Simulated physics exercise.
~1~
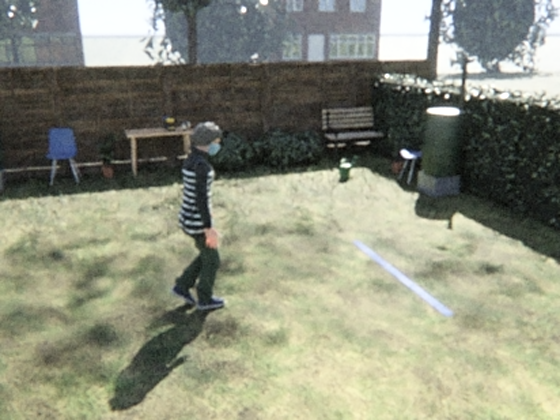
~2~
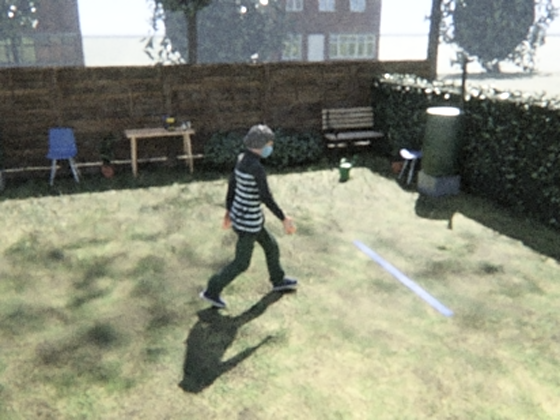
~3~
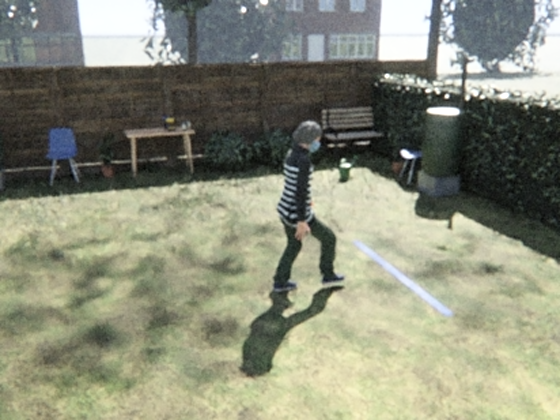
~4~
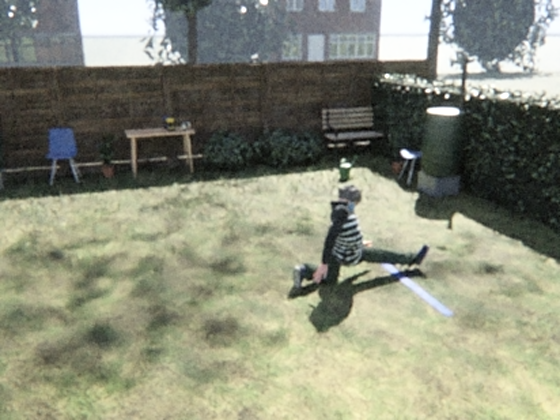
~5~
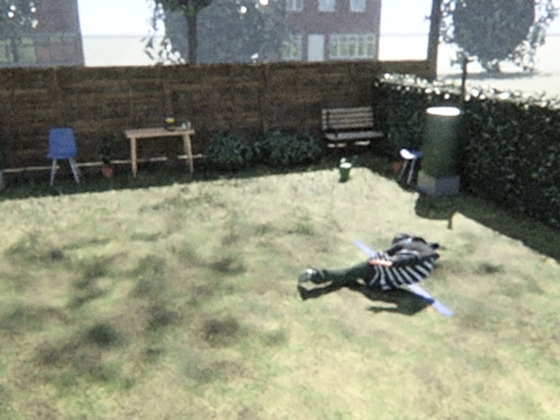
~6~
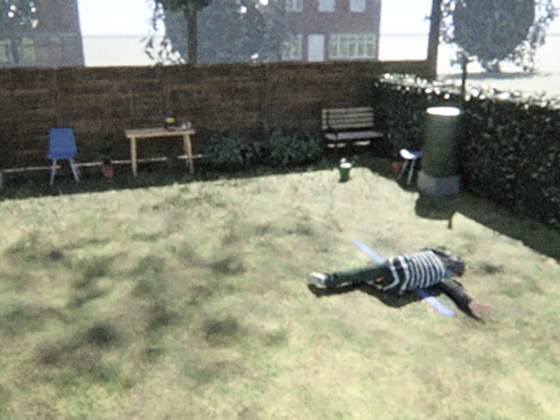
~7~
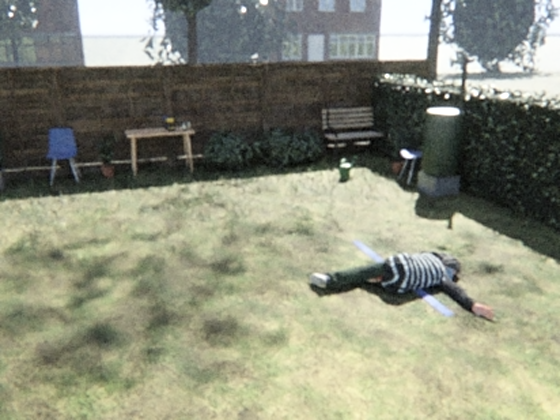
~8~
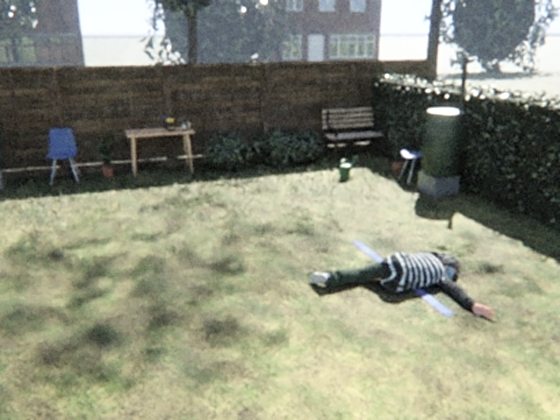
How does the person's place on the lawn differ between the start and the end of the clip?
At the start the person is upright on the lawn, well to the left of the blue strip. At the end the person is farther right and lower in the view, lying across the strip.
